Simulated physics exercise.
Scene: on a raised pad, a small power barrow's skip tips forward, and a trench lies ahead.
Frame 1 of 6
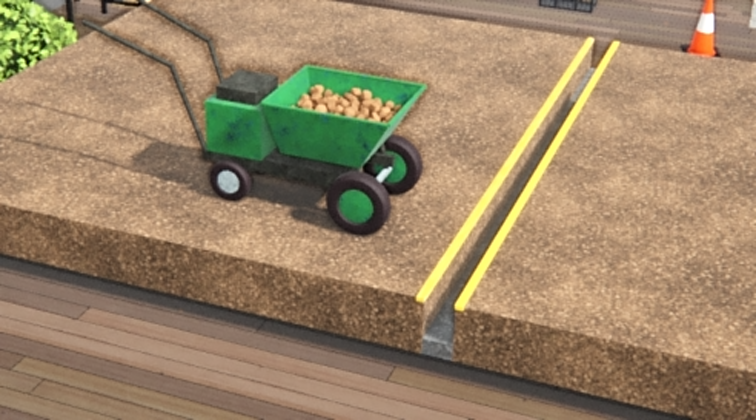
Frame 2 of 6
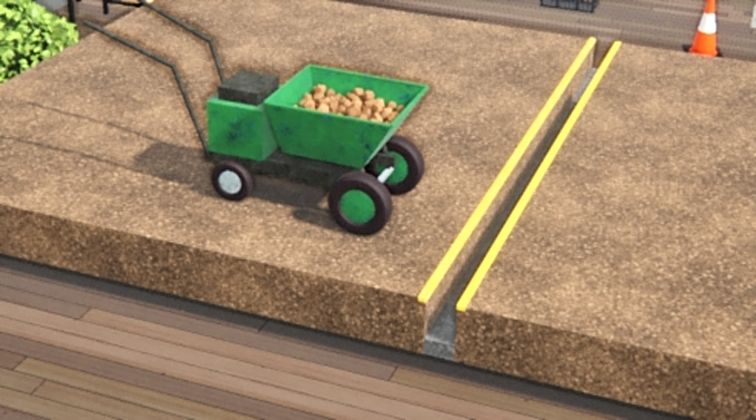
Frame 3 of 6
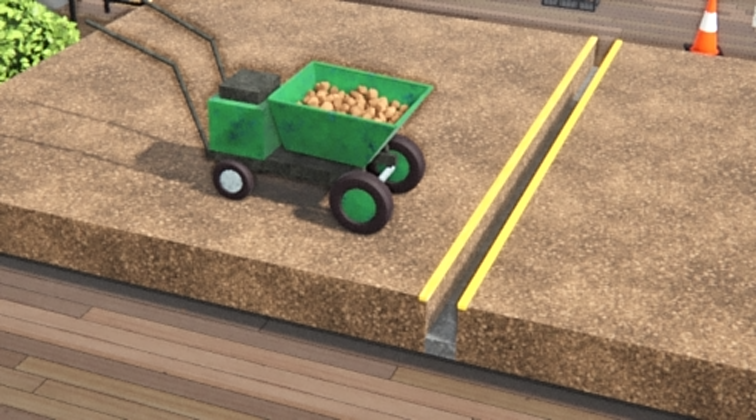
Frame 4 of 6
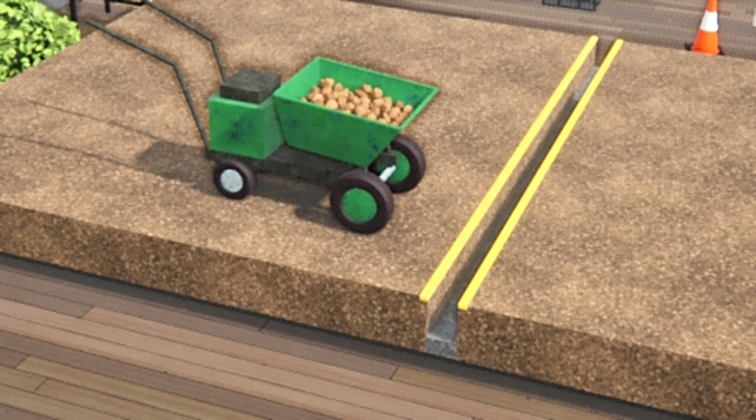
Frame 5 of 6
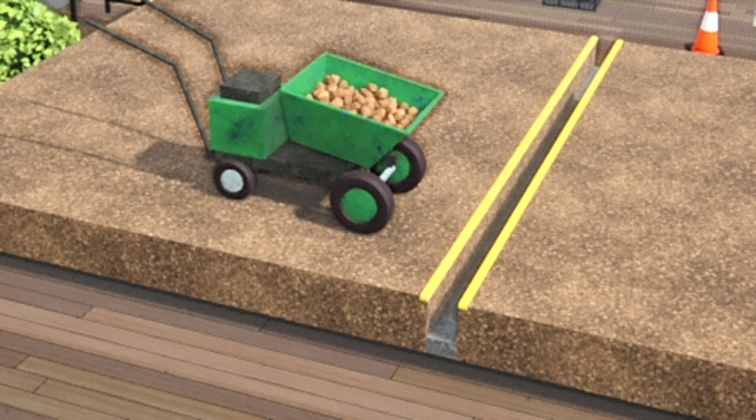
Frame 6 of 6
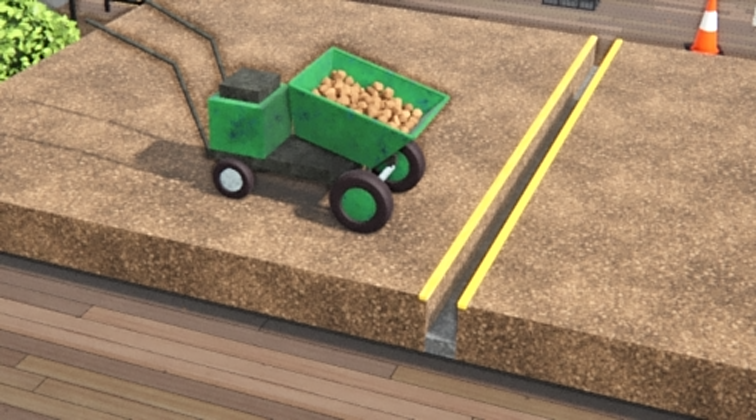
On a raised brown pad, a green barrow's loaded skip gradually tilts forward near a narrow trench.
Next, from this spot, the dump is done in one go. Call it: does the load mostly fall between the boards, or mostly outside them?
It mostly falls between the boards.
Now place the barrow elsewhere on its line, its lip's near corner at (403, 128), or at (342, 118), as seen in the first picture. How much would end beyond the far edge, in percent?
About 40 percent the first time, about 0 percent the second.
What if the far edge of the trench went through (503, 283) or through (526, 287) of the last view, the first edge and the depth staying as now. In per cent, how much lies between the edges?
I'd put it near 100 in a hundred, then near 100 in a hundred.
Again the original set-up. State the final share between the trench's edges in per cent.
Result: Near 70 in a hundred.
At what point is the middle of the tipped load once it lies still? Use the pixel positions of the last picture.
I'd say the middle ends up at about (486, 245).
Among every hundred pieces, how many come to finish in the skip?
Share in the skip: Around 20 %.
Soon after the last picture, skip tipped steeply; all in the skip.
A little later, skip tipped right over; nearly all in the skip; a small part in or heaped over the trench; a stray few beyond it; a stray few falling.
Later still, skip tipped right over; about a third in the skip; a stray few short of the trench; about half in or heaped over the trench; a small part beyond it.
By the end, skip tipped right over; about a quarter in the skip; a stray few short of the trench; about two thirds in or heaped over the trench; a small part beyond it.
